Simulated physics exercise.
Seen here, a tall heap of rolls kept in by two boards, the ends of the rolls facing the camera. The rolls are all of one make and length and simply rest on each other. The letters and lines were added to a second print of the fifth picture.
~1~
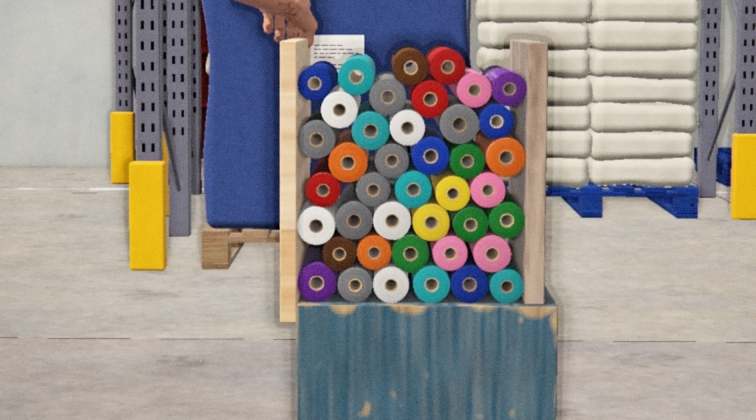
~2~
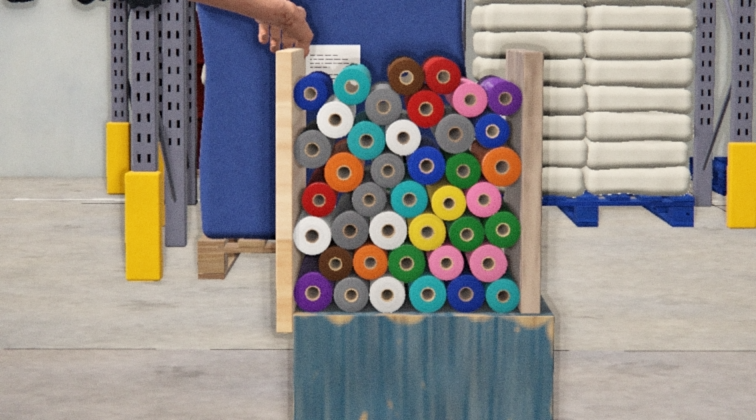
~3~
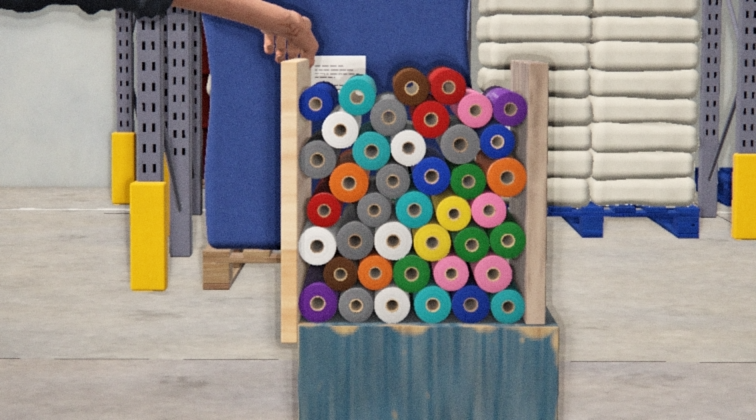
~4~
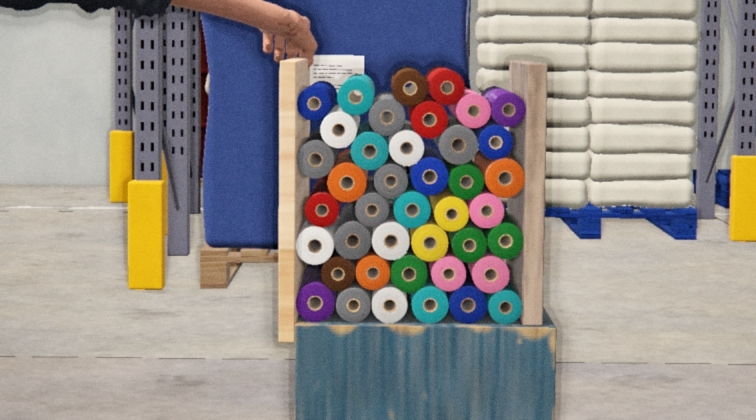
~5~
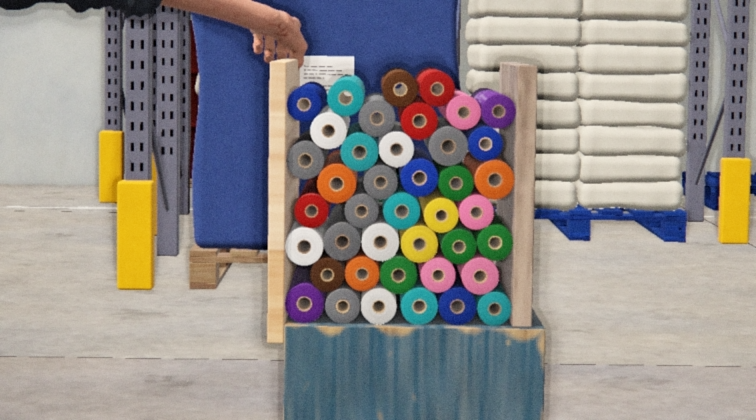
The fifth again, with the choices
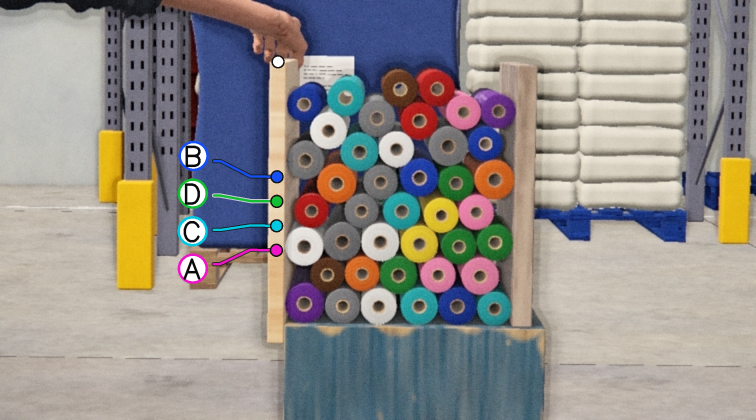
In a warehouse with a pale concrete floor, seen straight on from the front, a worn blue wooden box stands before metal racking with yellow guards. Colourful rolls, their ends facing out, are heaped between two upright boards, with a blue padded block behind and white stacked bundles at right. A hand stays at the left board's top while the view shifts slightly and the rolls show no clear movement.
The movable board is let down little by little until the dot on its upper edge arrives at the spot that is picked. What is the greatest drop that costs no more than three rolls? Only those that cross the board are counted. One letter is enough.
Down to D.
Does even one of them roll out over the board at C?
At C: Yes.
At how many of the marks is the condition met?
Two of them.
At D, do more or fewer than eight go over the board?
At D, fewer than eight.
On the marked copy, A at (276, 250); B at (277, 177); C at (276, 226); D at (276, 201); the white dot at (278, 62).
Following D. Soon after the start, top of the board (286, 124).
Later, top of the board (286, 194).
In the end, top of the board (285, 201), one out over the board.
As for the rest, A more than three out over the board; B one out over the board; C more than three out over the board.
